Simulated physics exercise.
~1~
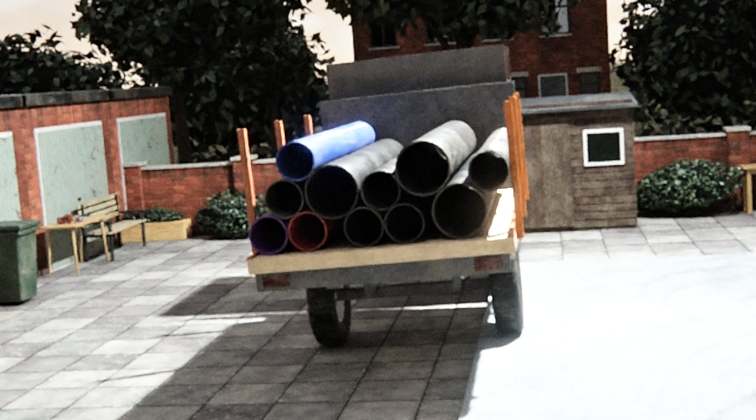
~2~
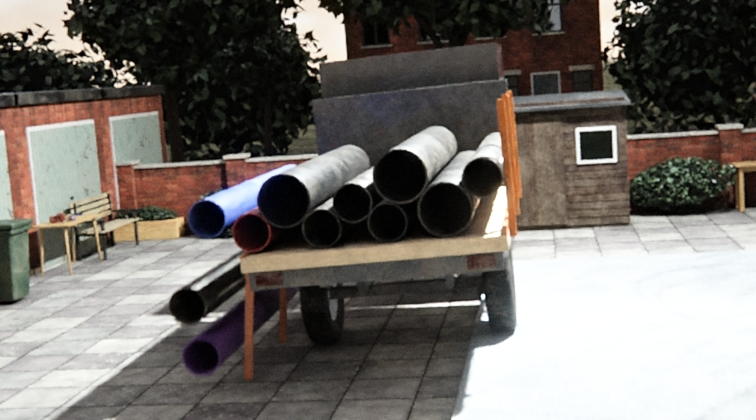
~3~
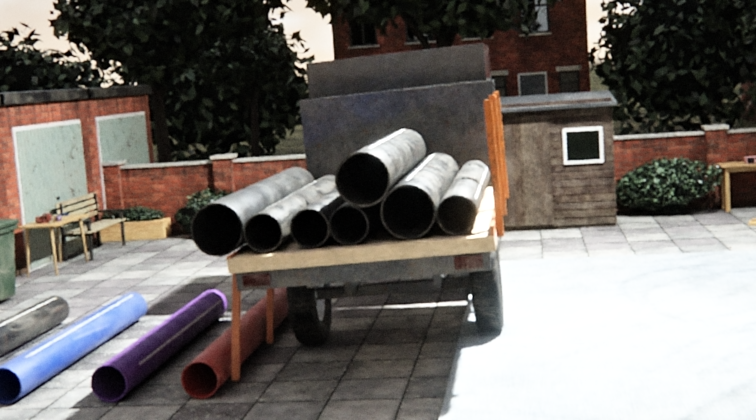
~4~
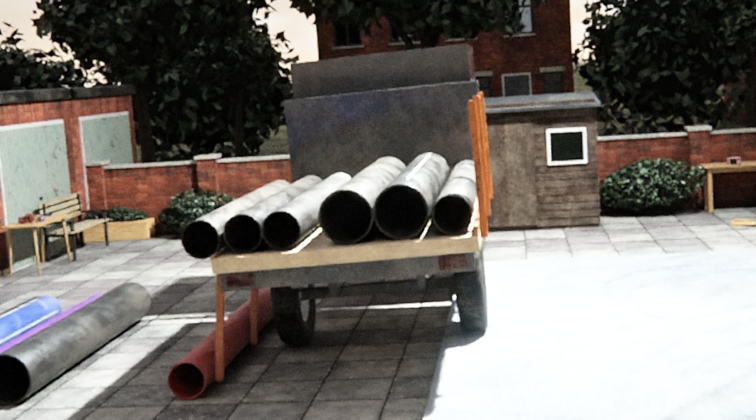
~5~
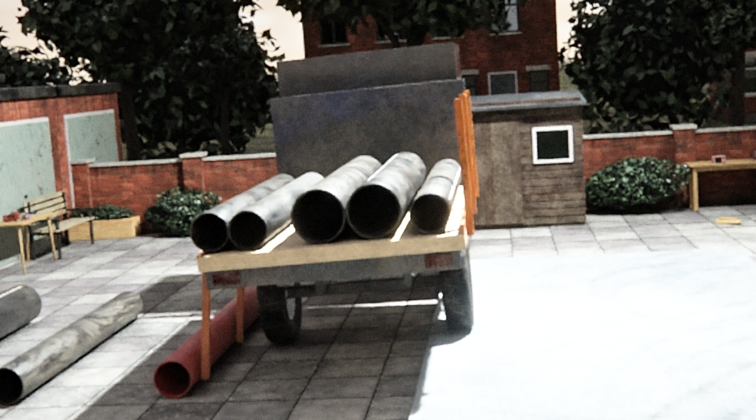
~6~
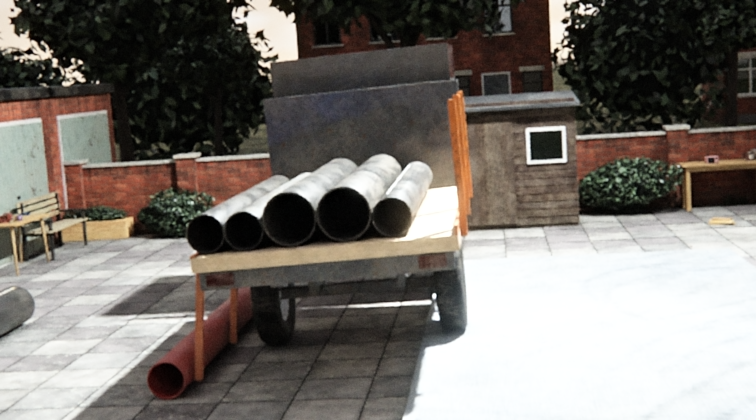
Steel pipes, including purple, blue and red ones, rolling off a flatbed lorry's left side onto paving, leaving five grey pipes aboard.
